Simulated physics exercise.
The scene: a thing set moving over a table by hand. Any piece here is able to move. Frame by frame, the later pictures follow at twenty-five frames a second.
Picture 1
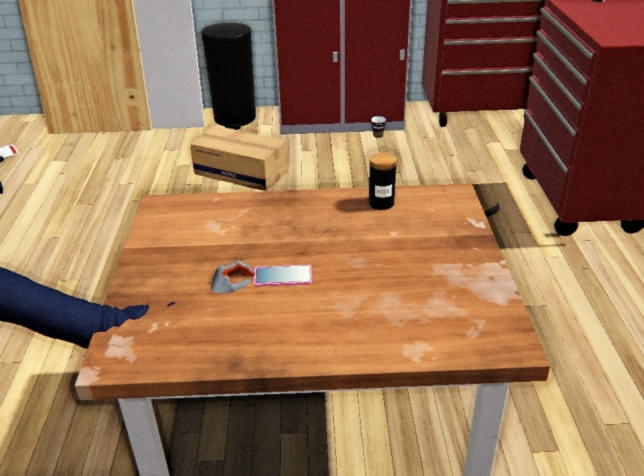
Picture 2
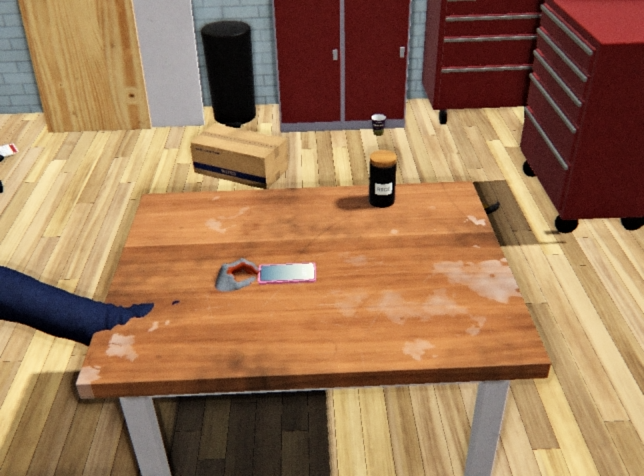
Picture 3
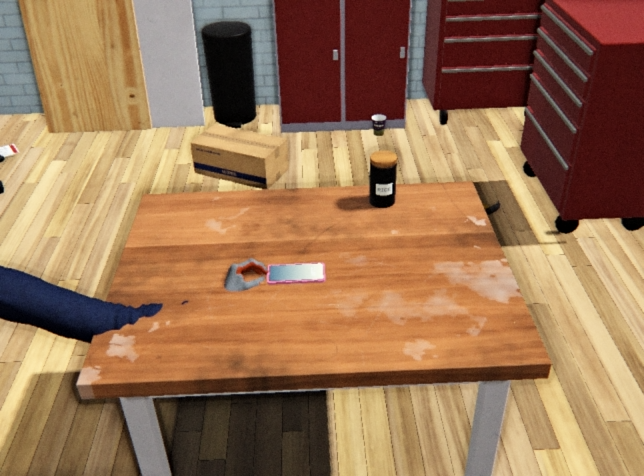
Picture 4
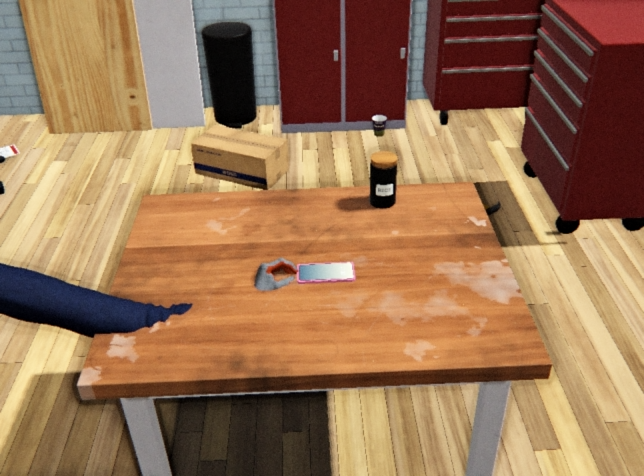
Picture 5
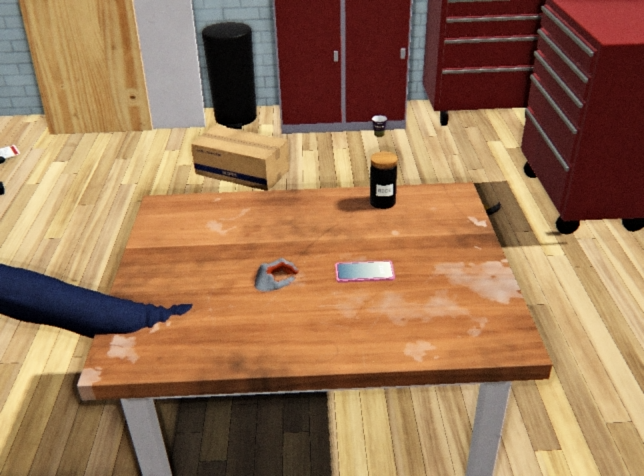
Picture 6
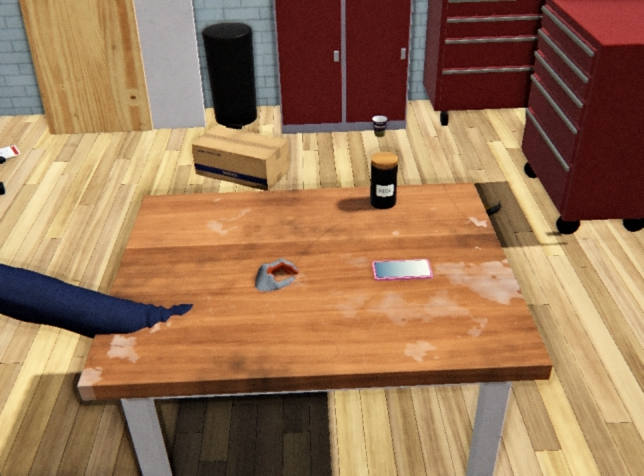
A flat pink-edged phone with a pale face lies beside a grey hand on a worn wooden table, seen from above in a workshop with red cabinets. A dark blue sleeve reaches in from the left, and a black jar with an orange lid stands near the back edge. Hand and phone shift right together, then the phone slides farther right alone while the view stays still.
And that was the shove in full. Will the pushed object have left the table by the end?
Yes, it is off the table by then.
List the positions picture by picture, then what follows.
The first frame shows under the hand; pink phone (283, 275).
The second frame shows under the hand; pink phone (287, 273).
The third frame shows under the hand; pink phone (296, 273).
The fourth frame shows pink phone (326, 273).
The fifth frame shows pink phone (365, 272) shifted about its own width.
The sixth frame shows pink phone (402, 270) shifted about its own width.
Then, 0.20 s on from there, pink phone now off the table.
Then, 0.40 s on from there, things are still on the move.
Then, 0.60 s on from there, as before.
In the end, off the table, pink phone.
